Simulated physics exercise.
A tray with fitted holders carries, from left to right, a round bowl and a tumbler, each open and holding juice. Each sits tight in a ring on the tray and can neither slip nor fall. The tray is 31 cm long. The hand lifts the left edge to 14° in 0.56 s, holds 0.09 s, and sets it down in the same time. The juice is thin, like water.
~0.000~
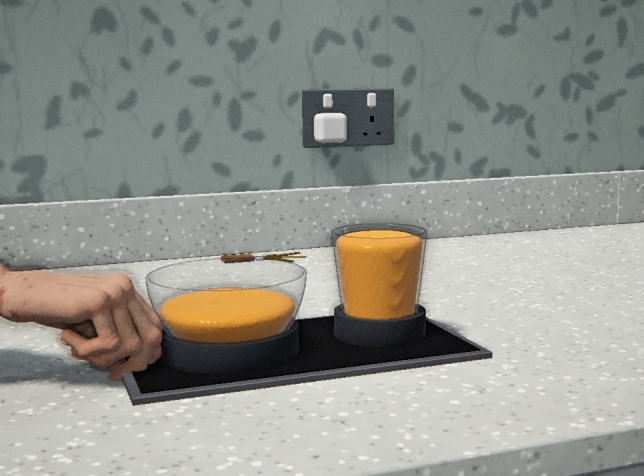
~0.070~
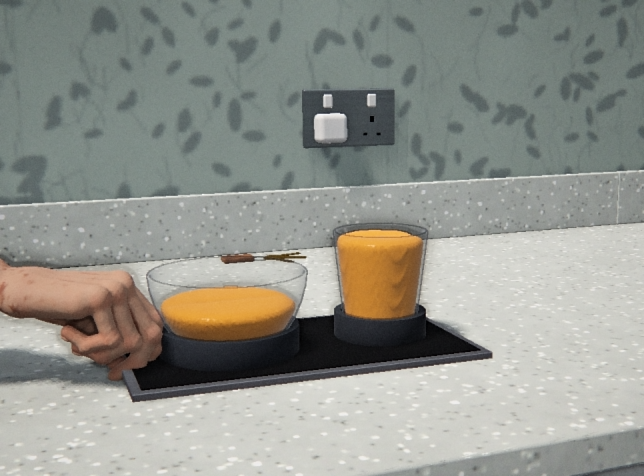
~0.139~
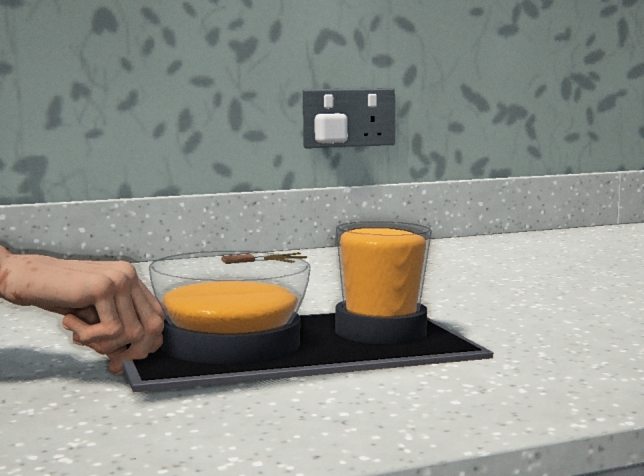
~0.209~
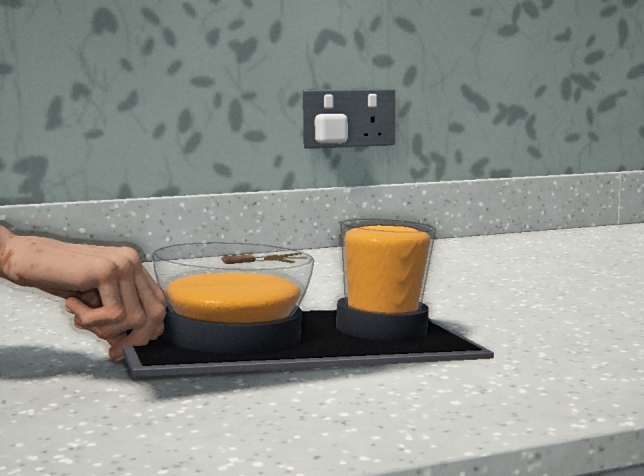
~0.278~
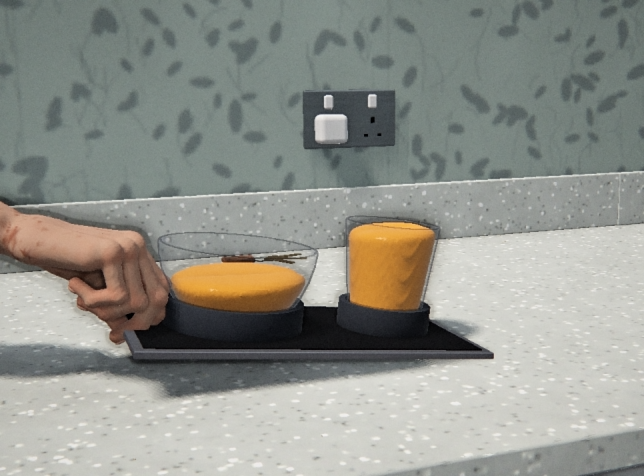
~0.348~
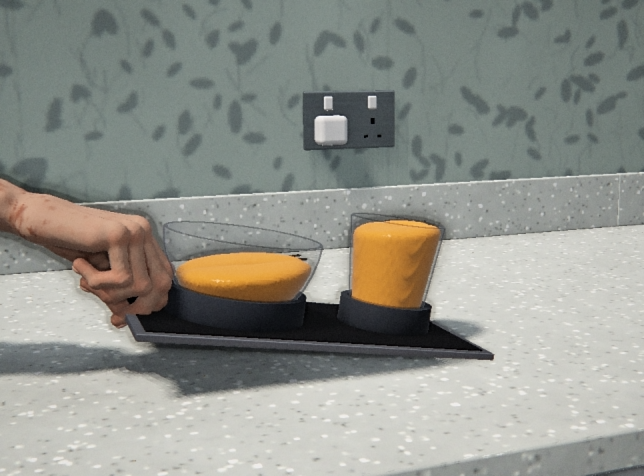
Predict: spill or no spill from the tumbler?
The tumbler slops over.
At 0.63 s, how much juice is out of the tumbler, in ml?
Close to 4 ml.
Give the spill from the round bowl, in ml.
About 0 ml.
By 0.63 s the slope is 14°; losses from the left are 0, 3 ml.
By 0.90 s the slope is 8°; losses from the left are 0, 5 ml.
By 1.18 s the slope is 0°; losses from the left are 0, 5 ml.
By 1.46 s the slope is 0°; losses from the left are 0, 5 ml.
At rest losses from the left are 0, 5 ml.
